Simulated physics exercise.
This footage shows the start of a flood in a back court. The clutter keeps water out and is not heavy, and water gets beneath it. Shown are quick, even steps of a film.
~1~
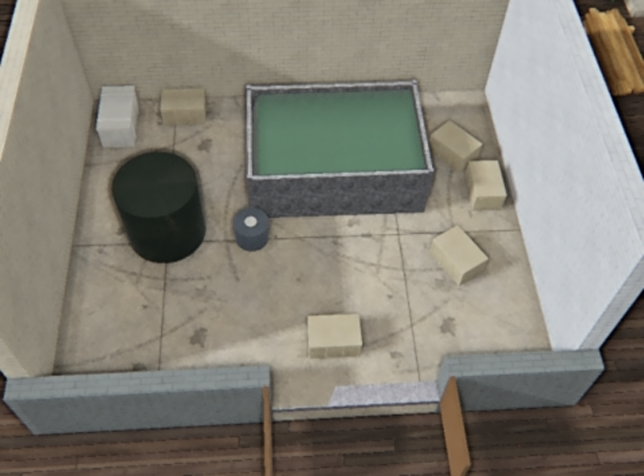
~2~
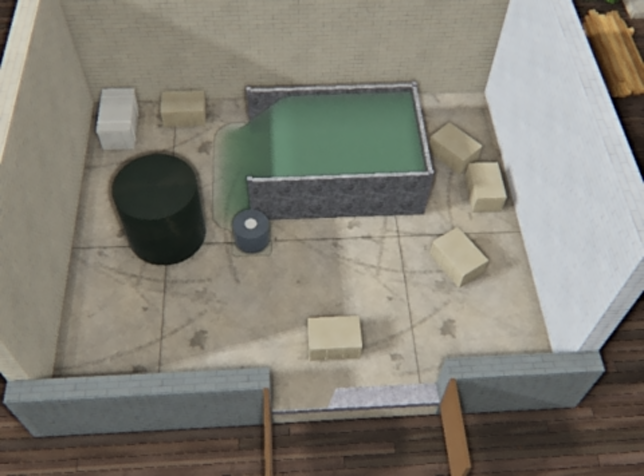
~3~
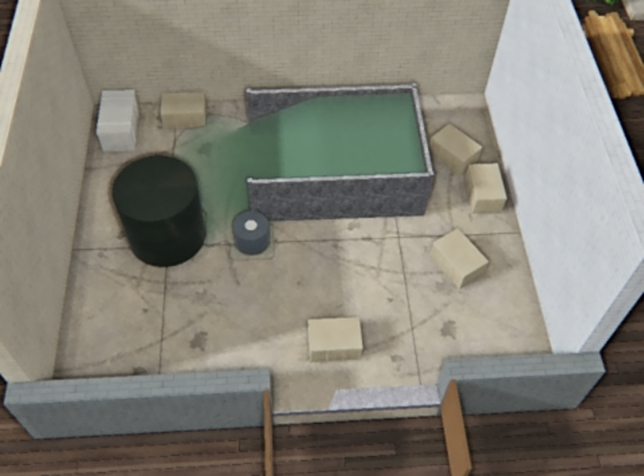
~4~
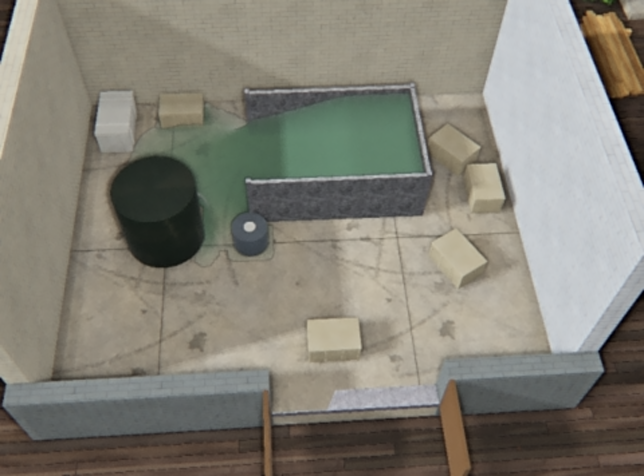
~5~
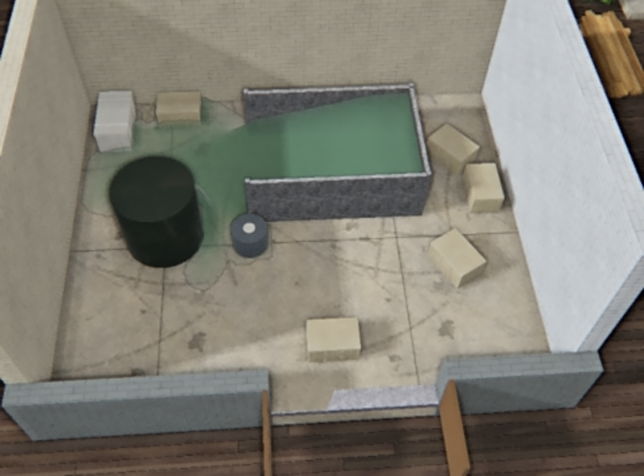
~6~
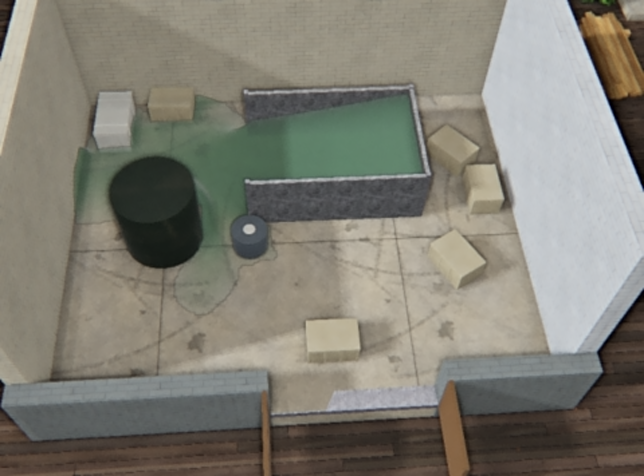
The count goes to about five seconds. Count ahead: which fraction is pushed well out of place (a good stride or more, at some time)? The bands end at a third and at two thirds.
A third to two thirds of the things get pushed well away.
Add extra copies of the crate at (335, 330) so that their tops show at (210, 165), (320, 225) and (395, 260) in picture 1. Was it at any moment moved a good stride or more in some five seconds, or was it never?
Results - 1: Ends up far away; 2: Doesn't go far; 3: Doesn't go far.
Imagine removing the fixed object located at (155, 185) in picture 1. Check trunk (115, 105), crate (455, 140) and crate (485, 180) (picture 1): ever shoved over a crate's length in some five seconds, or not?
In sequence: Covered the distance, fell short, fell short.
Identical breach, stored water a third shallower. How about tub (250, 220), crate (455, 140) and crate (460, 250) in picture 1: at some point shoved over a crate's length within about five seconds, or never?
First one missed the mark, second one missed the mark, third one missed the mark.
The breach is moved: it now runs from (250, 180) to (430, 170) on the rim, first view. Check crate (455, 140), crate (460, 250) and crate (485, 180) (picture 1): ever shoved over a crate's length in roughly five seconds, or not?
In turn: Moved that far, moved that far, moved that far.
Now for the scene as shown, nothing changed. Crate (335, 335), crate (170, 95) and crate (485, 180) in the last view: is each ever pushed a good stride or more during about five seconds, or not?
Working through them in turn, I get shoved clear, shoved clear, then never that far off.
A moment on, 0 of 7 are well off their spots; 2 afloat.
Next, 0 of 7 are well off their spots; 2 afloat.
Later, 3 of 7 are well off their spots; 2 afloat.
In the end, 3 of 7 are well off their spots, and 3 have been at some point; 2 afloat.
